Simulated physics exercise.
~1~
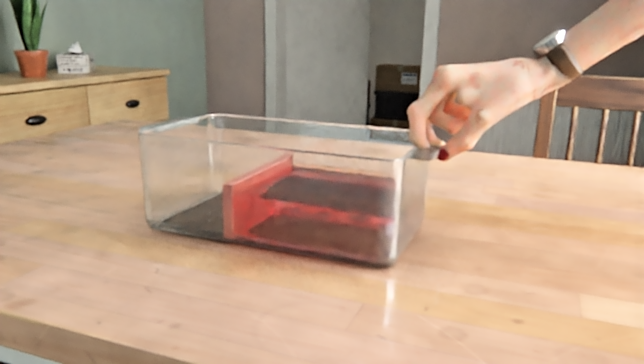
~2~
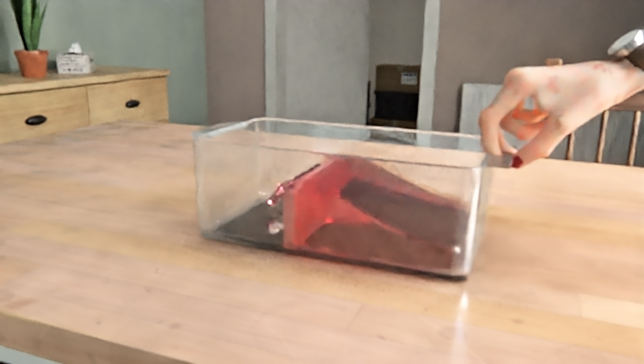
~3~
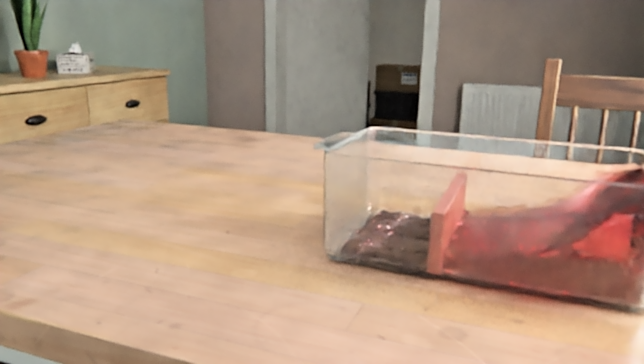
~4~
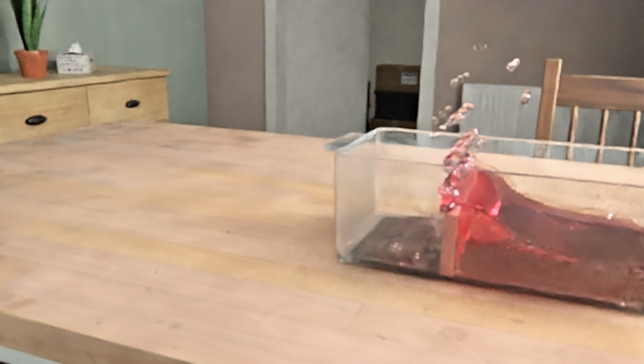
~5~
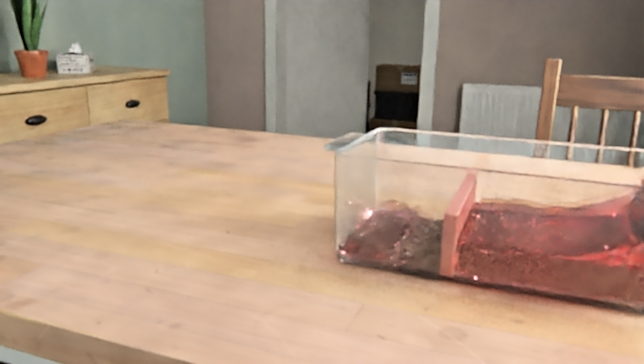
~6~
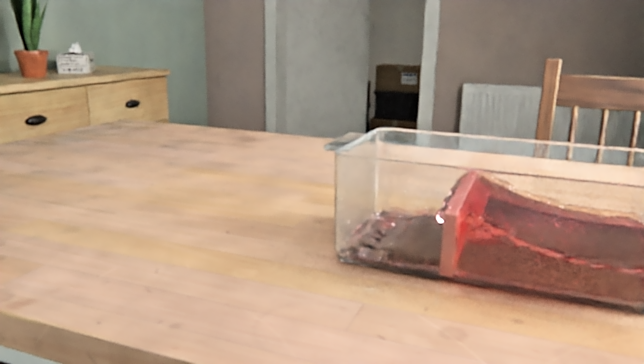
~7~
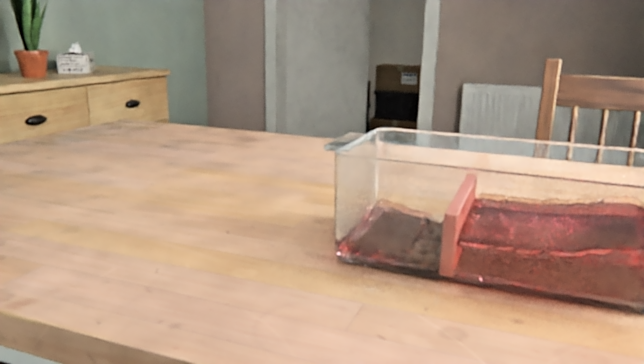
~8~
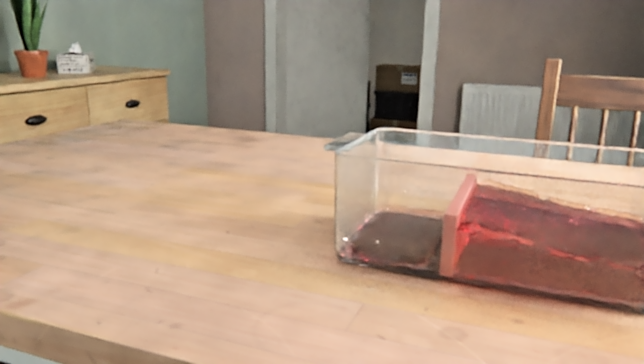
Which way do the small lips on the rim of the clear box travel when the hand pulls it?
They travel to the right, along with the rest of the box.
